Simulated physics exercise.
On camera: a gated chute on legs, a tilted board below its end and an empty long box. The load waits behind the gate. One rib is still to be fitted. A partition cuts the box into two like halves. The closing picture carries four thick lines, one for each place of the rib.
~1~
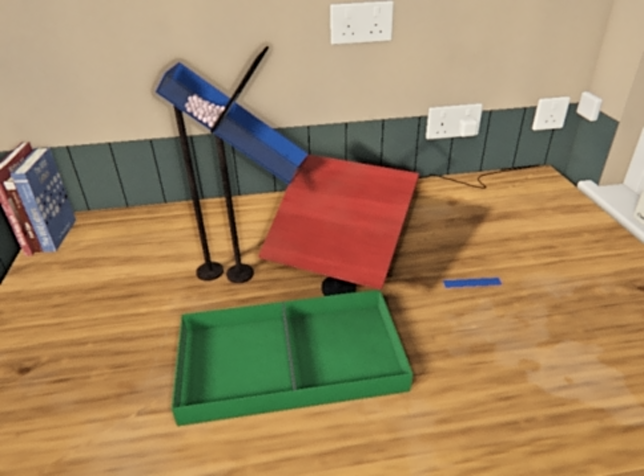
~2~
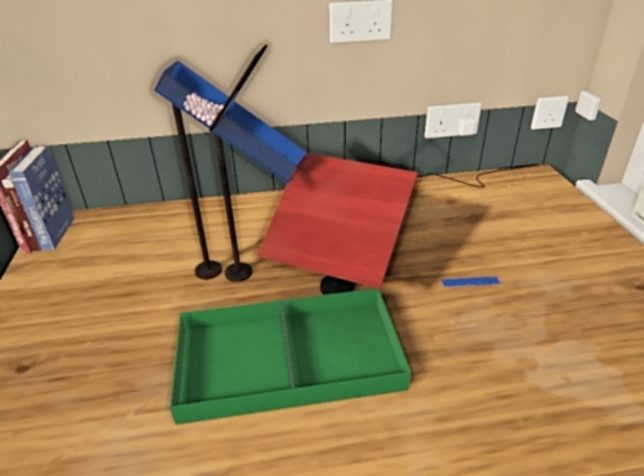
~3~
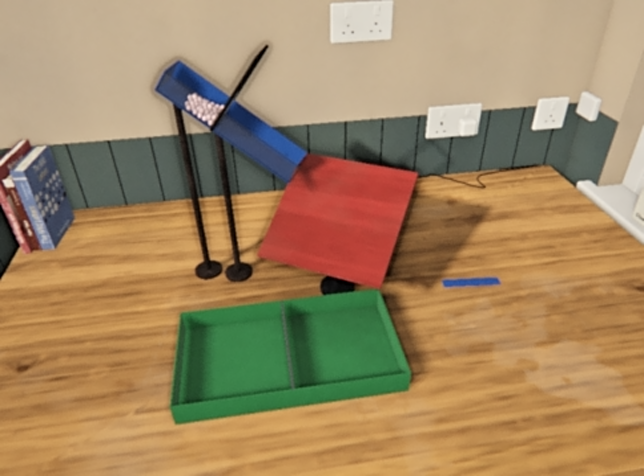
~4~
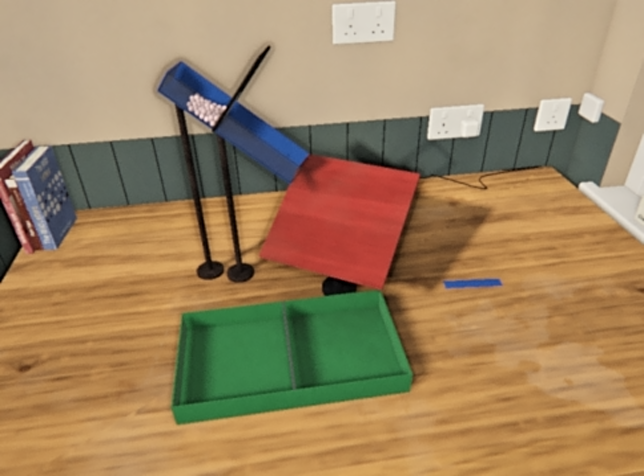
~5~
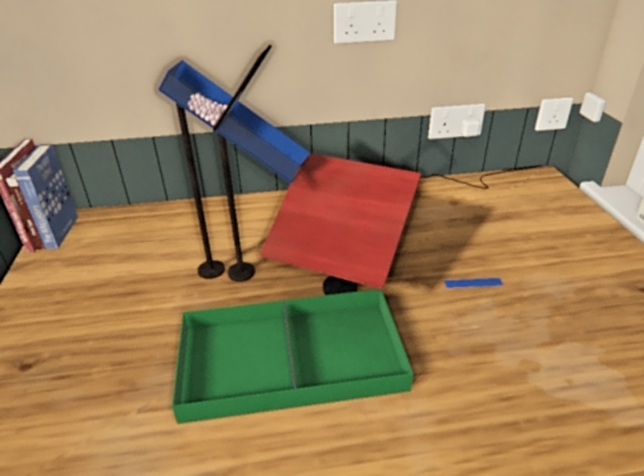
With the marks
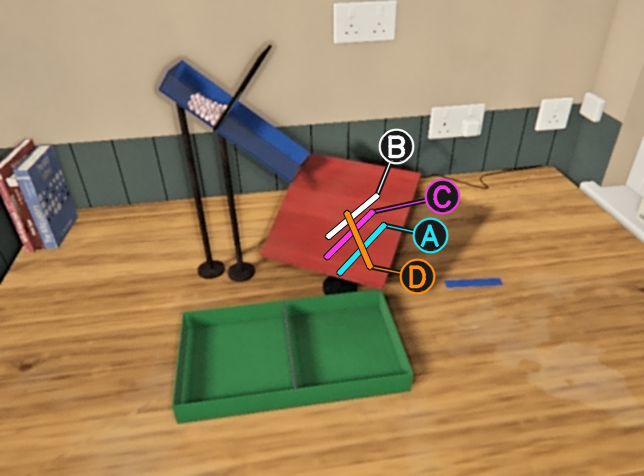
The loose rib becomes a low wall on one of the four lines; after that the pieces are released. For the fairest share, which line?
I would pick line C.
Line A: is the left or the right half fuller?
More lands on the right.
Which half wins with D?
More lands on the right.
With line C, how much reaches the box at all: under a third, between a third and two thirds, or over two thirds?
Over two thirds.
On the marked copy, line A from (383, 225) to (339, 272); line B from (376, 196) to (328, 236); line C from (372, 212) to (326, 256); line D from (347, 213) to (370, 266).
With A, of what is caught, close to a quarter in the left half, the bulk in the right.
With B, of what is caught, the bulk in the left half, close to a quarter in the right.
With C, of what is caught, close to two thirds in the left half, close to a third in the right.
With D, of what is caught, a small share in the left half, all but a few in the right.
